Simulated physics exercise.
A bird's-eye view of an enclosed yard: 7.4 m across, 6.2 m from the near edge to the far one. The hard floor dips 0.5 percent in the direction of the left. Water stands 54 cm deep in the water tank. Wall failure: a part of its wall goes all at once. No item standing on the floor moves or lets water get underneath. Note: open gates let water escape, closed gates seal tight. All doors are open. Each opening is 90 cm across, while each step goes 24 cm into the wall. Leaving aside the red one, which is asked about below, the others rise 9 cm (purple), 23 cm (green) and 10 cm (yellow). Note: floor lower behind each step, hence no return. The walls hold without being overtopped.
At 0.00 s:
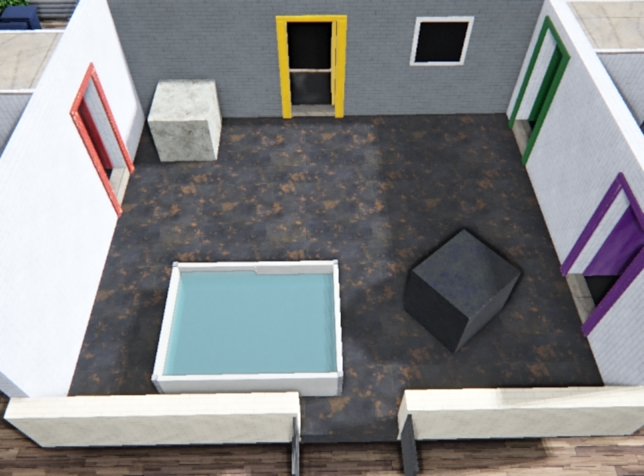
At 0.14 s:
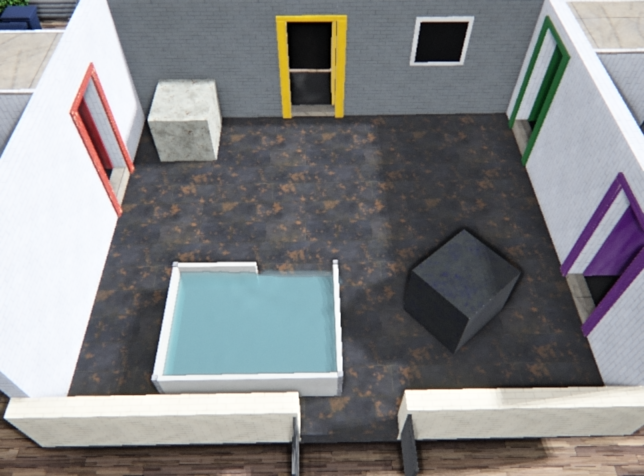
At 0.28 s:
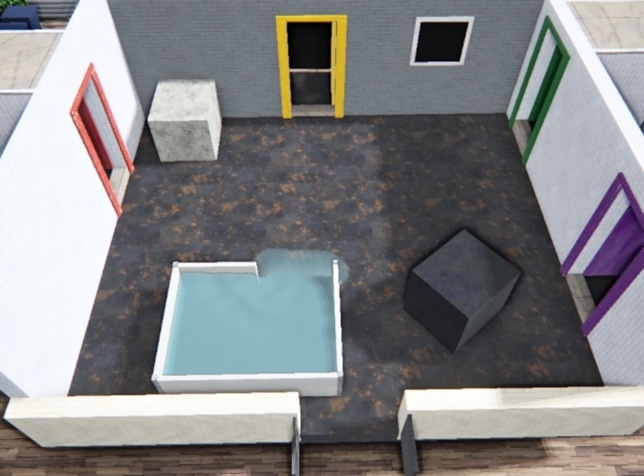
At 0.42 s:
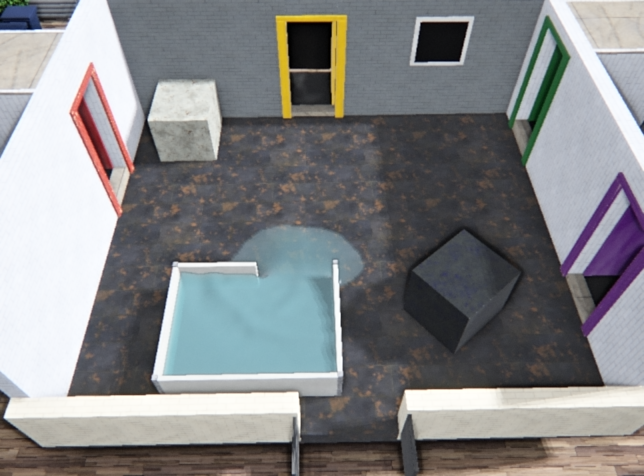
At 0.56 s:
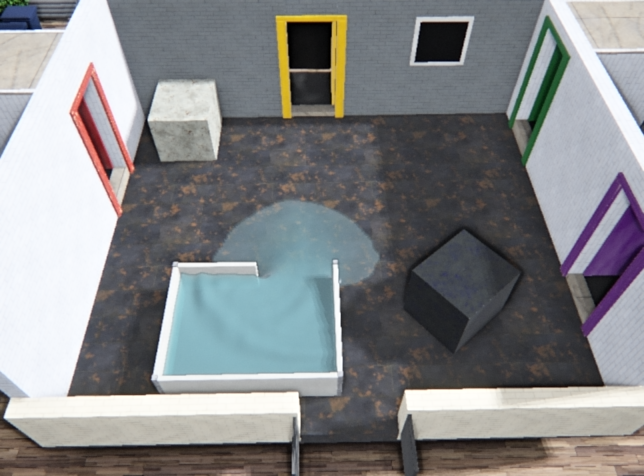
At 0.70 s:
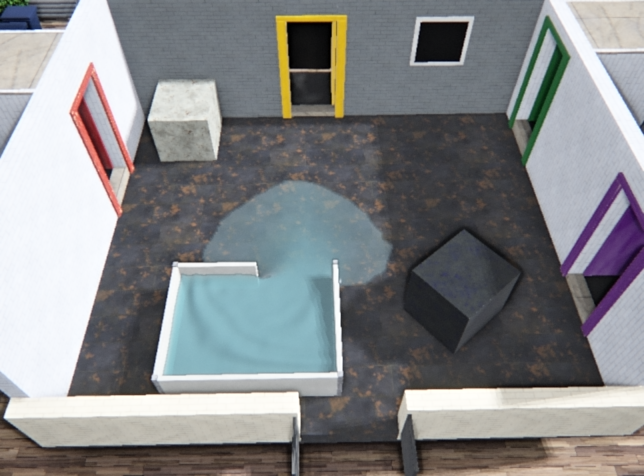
To begin with, still water fills a white-walled tank in a walled yard with coloured doorways, a pale block and a dark block. Part of the tank's far wall disappears, and water pours through the gap, spreading across the dark floor in a widening, rounded sheet while ripples cross the tank.
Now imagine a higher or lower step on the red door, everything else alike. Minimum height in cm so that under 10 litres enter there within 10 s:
6.5 cm.
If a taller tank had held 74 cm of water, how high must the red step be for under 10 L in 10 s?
I'd go with near 9.0 cm then.
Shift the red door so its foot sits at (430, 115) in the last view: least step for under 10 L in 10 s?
It needs about 9.0 cm.
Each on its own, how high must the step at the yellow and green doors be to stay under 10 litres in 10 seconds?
Close to 16 cm (yellow) and close to 9.5 cm (green).
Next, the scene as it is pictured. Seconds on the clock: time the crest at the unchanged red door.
That happens close to 8.0 s on the clock.
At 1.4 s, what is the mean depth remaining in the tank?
It averages roughly 38 centimetres.
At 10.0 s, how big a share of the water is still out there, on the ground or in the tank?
Some 96 %.
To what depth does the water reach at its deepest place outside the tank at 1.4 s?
Around 30 centimetres.
After 1.4 s water covers 25 % of the floor, deepest (30 cm) near (316, 280); it has not reached the red door.
After 3.0 s water covers 50 % of the floor, deepest (21 cm) near (223, 137); it has not reached the red door.
After 10.0 s water covers 90 % of the floor, deepest (10 cm) near (613, 410); 6 cm at the red door, 0 litres in over its 19 cm step.
At the red door as built, the water arrived by 3.1 s and peaked near 8 cm at 8.2 s.
Run again over the same 10 s with other heights there, 26 litres in over 5 cm, 6 litres over 7 cm. The limit of 10 litres is kept from about 6.5 cm up.
